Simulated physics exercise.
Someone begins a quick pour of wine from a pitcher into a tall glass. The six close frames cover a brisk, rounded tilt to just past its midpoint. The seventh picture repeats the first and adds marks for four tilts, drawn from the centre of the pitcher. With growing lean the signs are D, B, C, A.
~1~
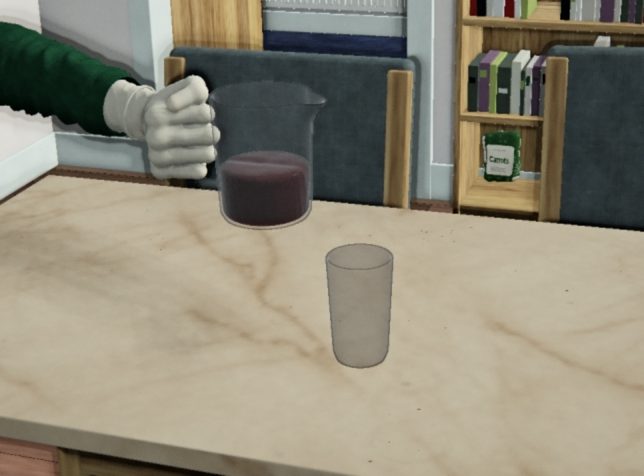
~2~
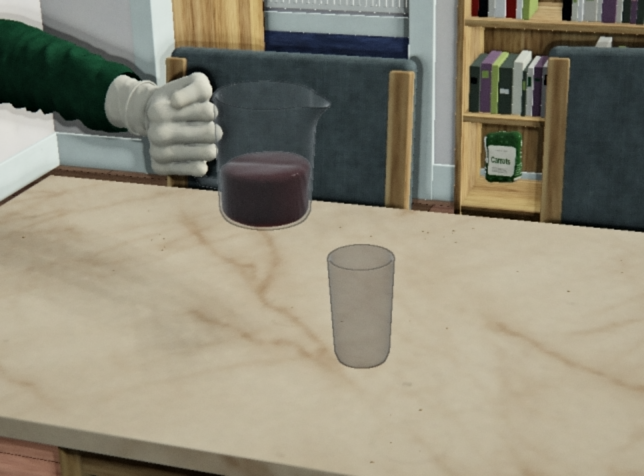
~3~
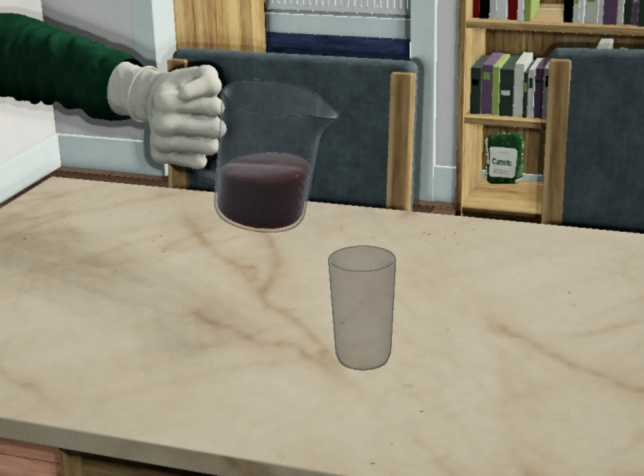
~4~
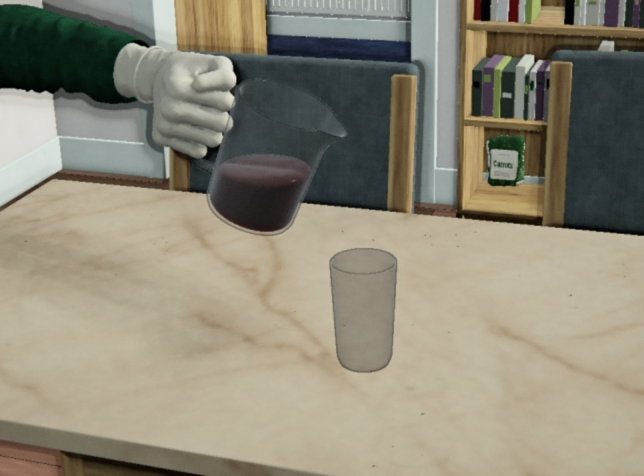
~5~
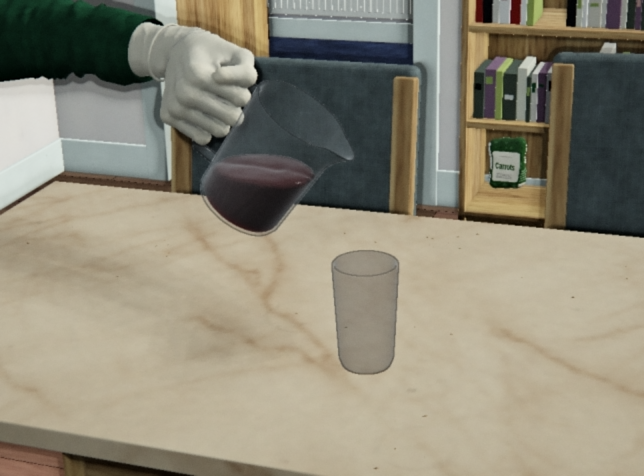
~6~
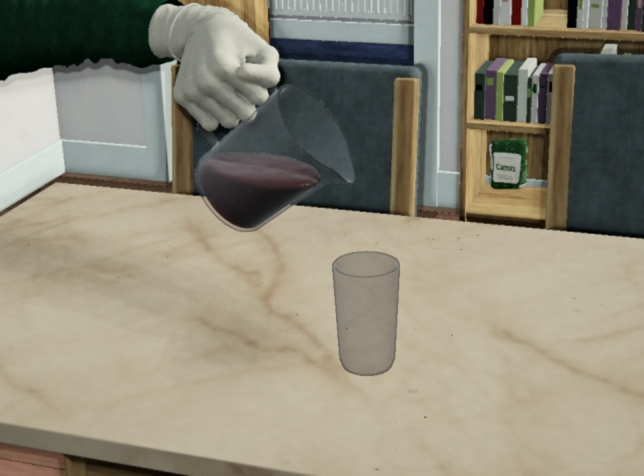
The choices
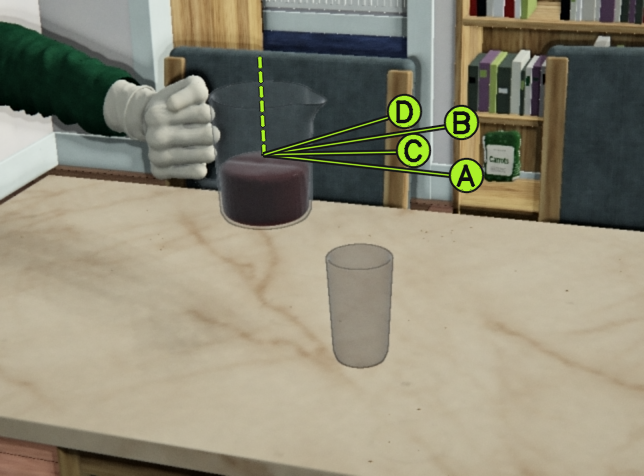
White-gloved hand in a green sleeve tilting a clear pitcher of dark red liquid rightward above a marble table with an empty glass.
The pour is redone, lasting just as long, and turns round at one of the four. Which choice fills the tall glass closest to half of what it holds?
B works best here.
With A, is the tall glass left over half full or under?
Over half.
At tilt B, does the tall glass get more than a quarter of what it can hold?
Yes, it does.
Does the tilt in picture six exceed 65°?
No, it does not.
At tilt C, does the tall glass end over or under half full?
Over.
On the marked copy, A at (449, 175); B at (445, 126); C at (396, 152); D at (388, 117).
Choosing A, the tall glass ends with about 90 % of what it can hold; 7 % of the wine is spilt.
Choosing B, the tall glass ends with about 51 % of what it can hold; 5 % of the wine is spilt.
Choosing C, the tall glass ends with about 71 % of what it can hold; 7 % of the wine is spilt.
Choosing D, the tall glass ends with about 29 % of what it can hold; 5 % of the wine is spilt.
